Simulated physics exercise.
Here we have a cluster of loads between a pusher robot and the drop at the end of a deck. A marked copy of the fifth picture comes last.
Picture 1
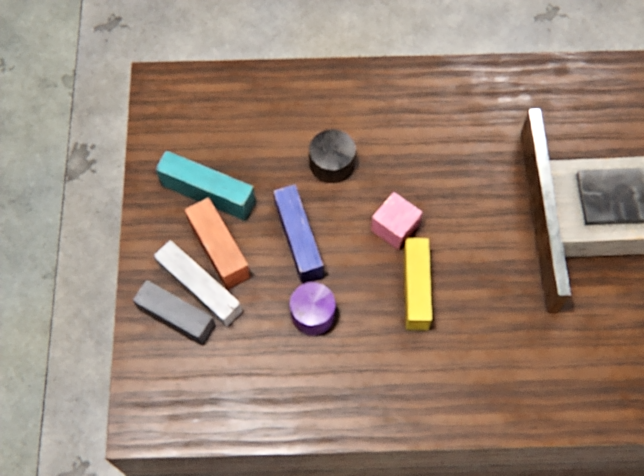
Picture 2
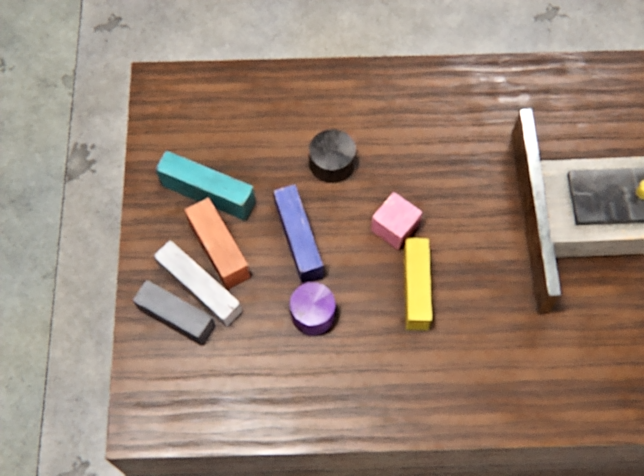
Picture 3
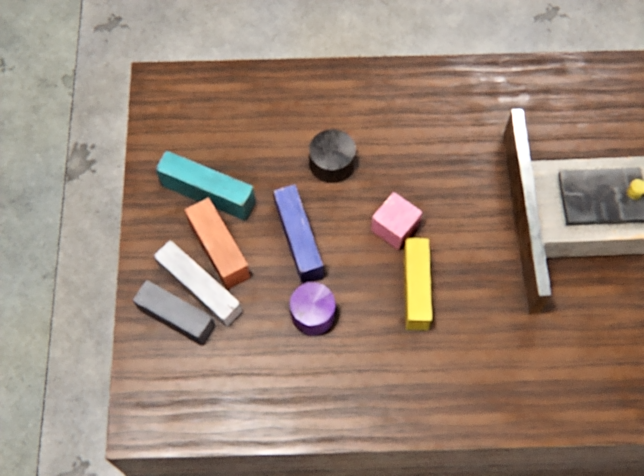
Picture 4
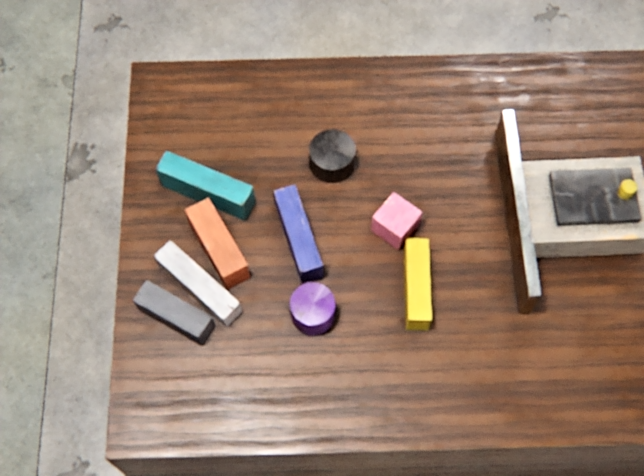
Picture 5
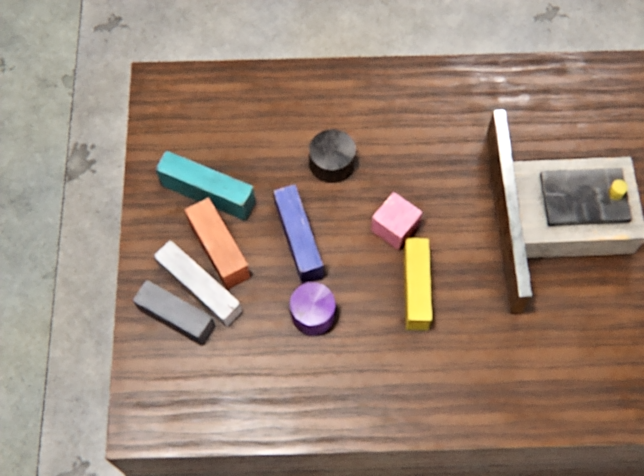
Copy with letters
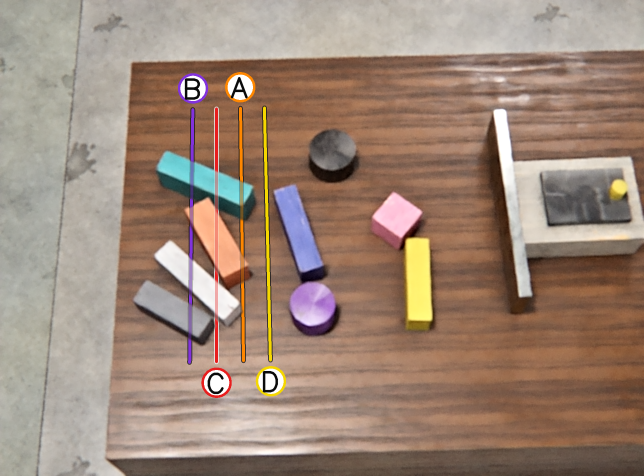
A pusher robot slides slowly left across the wooden deck toward the still, colorful blocks.
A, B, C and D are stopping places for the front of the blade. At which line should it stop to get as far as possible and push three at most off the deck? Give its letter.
Line B.
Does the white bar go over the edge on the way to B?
Yes.
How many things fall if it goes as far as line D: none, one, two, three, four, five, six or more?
By then, none.
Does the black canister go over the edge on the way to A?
By then, no.
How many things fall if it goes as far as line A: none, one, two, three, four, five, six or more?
The count is none.
On the marked copy, A at (242, 227); B at (191, 228); C at (217, 228); D at (267, 226).
Taking B. A third of the way, robot (465, 199); yellow stick (383, 286); pink crate (364, 223).
Two thirds of the way, robot (349, 202); white bar (179, 280); turquoise bar (193, 179).
When it is over, robot (259, 205); white bar over the edge; grey bar over the edge; two fallen.
As for the rest, A is within the limit but short; C is within the limit but short; D is within the limit but short.
